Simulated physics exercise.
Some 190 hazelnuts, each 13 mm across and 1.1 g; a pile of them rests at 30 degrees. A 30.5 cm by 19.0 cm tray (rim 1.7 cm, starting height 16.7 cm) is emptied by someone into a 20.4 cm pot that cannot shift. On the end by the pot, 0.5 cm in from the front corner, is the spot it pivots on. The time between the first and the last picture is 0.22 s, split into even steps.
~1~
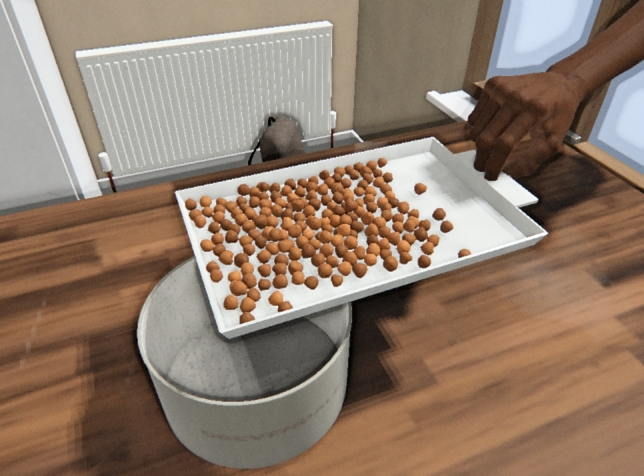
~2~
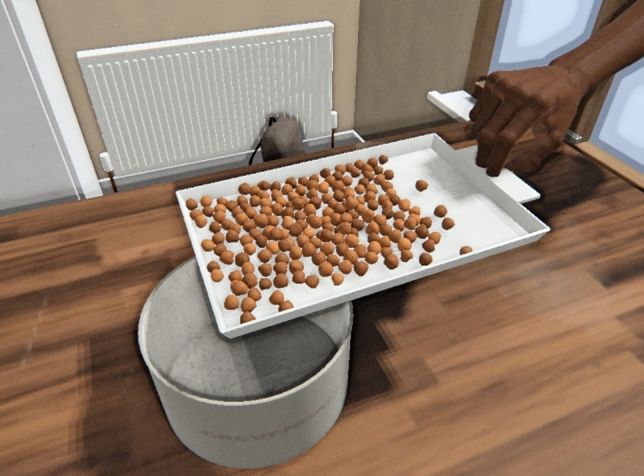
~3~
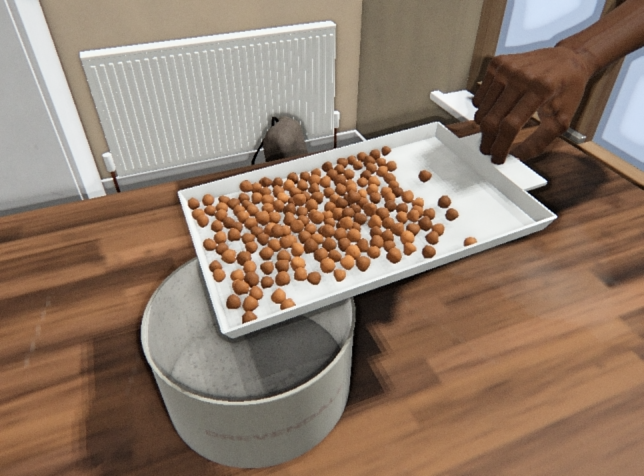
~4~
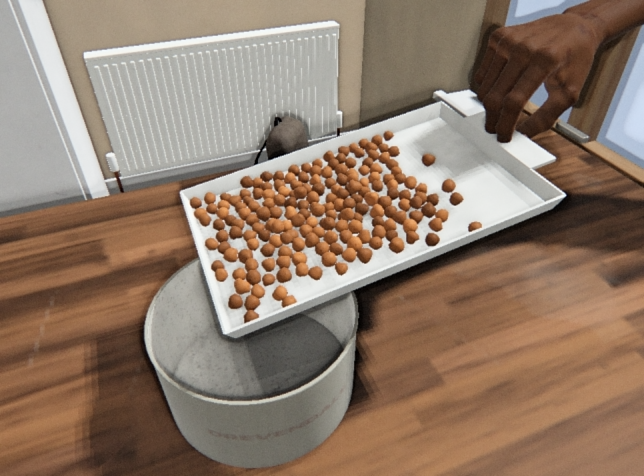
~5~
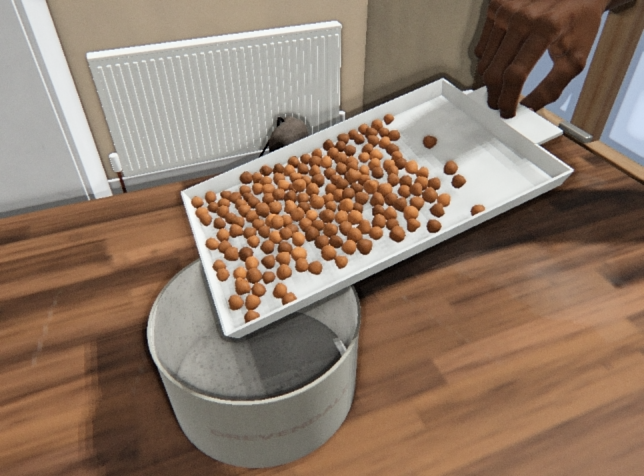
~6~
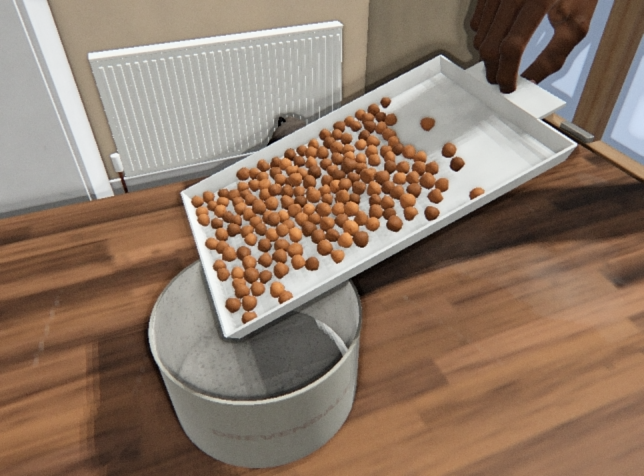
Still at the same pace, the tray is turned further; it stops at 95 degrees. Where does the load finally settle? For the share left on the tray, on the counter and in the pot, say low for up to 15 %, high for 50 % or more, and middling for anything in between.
Tray - low, counter - high, pot - middling.
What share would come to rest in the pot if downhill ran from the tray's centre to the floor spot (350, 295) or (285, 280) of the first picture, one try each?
Near 0 and 5 percent, in that order.
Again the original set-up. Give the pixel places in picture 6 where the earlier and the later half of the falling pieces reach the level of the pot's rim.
It passes about (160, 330) first and (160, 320) afterwards.
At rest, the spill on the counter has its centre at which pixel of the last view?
At rest, its centre lies at about (68, 407).
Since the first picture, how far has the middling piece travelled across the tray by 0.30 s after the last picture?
It has moved some 5 cm from its start.
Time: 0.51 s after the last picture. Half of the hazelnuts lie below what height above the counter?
Roughly 18 cm.
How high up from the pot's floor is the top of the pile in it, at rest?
Roughly 2.0 cm up.
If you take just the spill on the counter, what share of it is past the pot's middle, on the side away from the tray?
I reckon around 100 per cent.
Then, 0.30 s after the last picture, tilt 56 degrees; the tray holds 100 %, the pot 0 %.
Then, 0.51 s after the last picture, tilt 82 degrees; the tray holds 60 %, the pot 10 %.
Then, 0.83 s after the last picture, tilt 95 degrees; the tray holds 0 %, the pot 40 %.
In the end, tray 0 %, counter 60 %, pot 40 %.
